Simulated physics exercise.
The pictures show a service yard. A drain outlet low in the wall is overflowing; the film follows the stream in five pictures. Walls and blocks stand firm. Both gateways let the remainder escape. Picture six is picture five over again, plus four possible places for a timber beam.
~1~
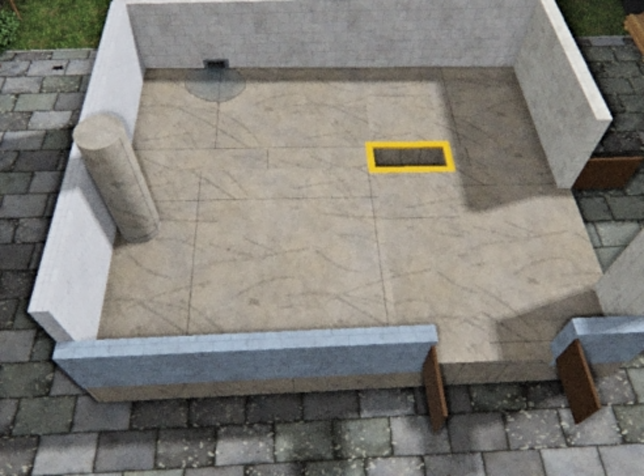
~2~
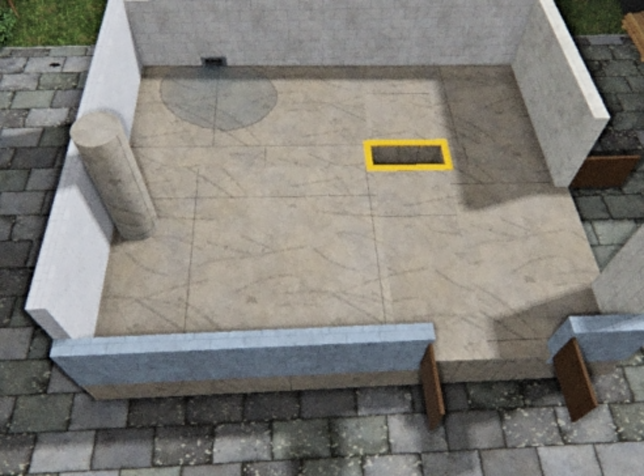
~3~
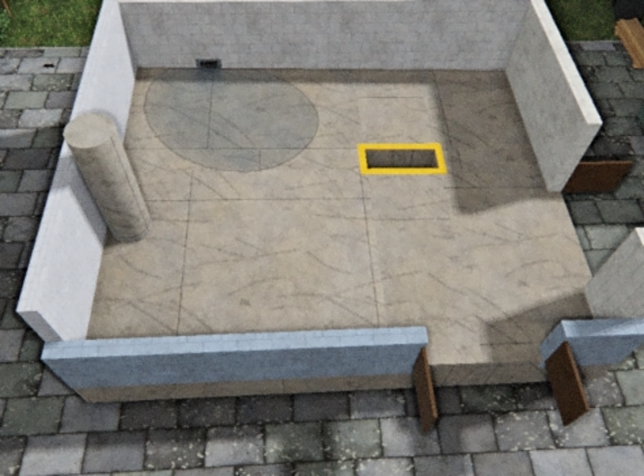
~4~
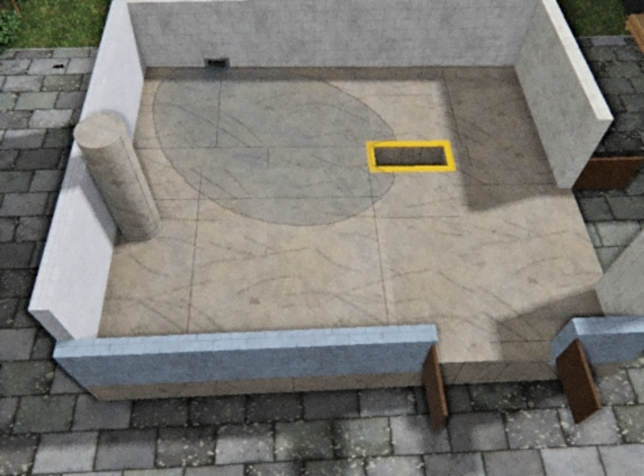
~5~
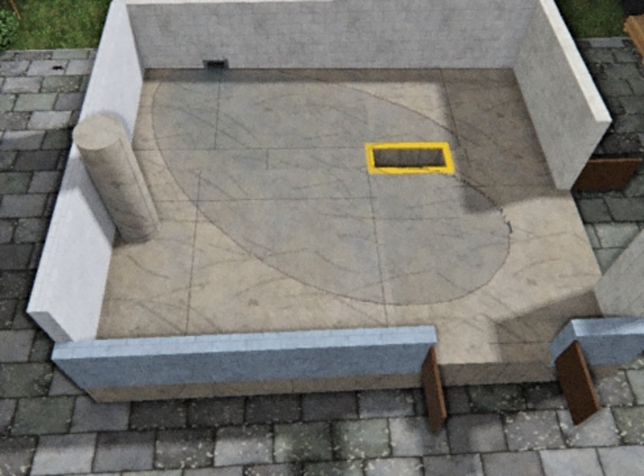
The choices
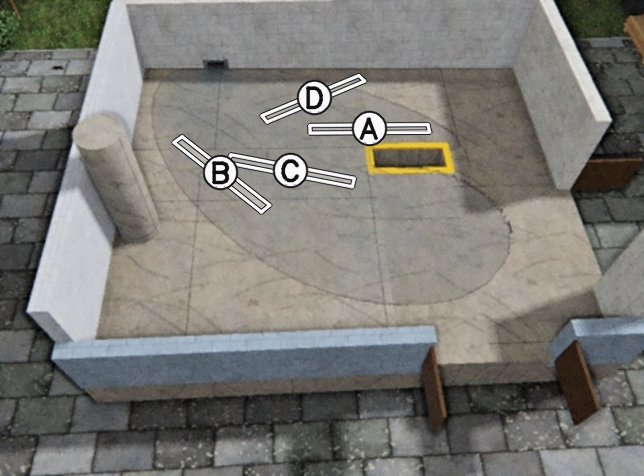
A dark wet patch spread across the walled yard's pale floor, starting small beside an opening at the back wall, widening toward the lower right, and reaching around the yellow-edged drain.
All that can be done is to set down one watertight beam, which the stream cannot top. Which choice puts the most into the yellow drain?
The best position is C.
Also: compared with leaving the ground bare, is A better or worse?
It is worse.
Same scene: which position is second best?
That would be B.
On the marked copy, A from (310, 129) to (428, 128); B from (178, 139) to (265, 208); C from (229, 158) to (353, 182); D from (264, 118) to (361, 78).
With A, about 10 % of the stream runs into the yellow drain, about 89 % out by the gates.
With B, about 29 % of the stream runs into the yellow drain, about 71 % out by the gates.
With C, about 52 % of the stream runs into the yellow drain, about 48 % out by the gates.
With D, about 9 % of the stream runs into the yellow drain, about 91 % out by the gates.
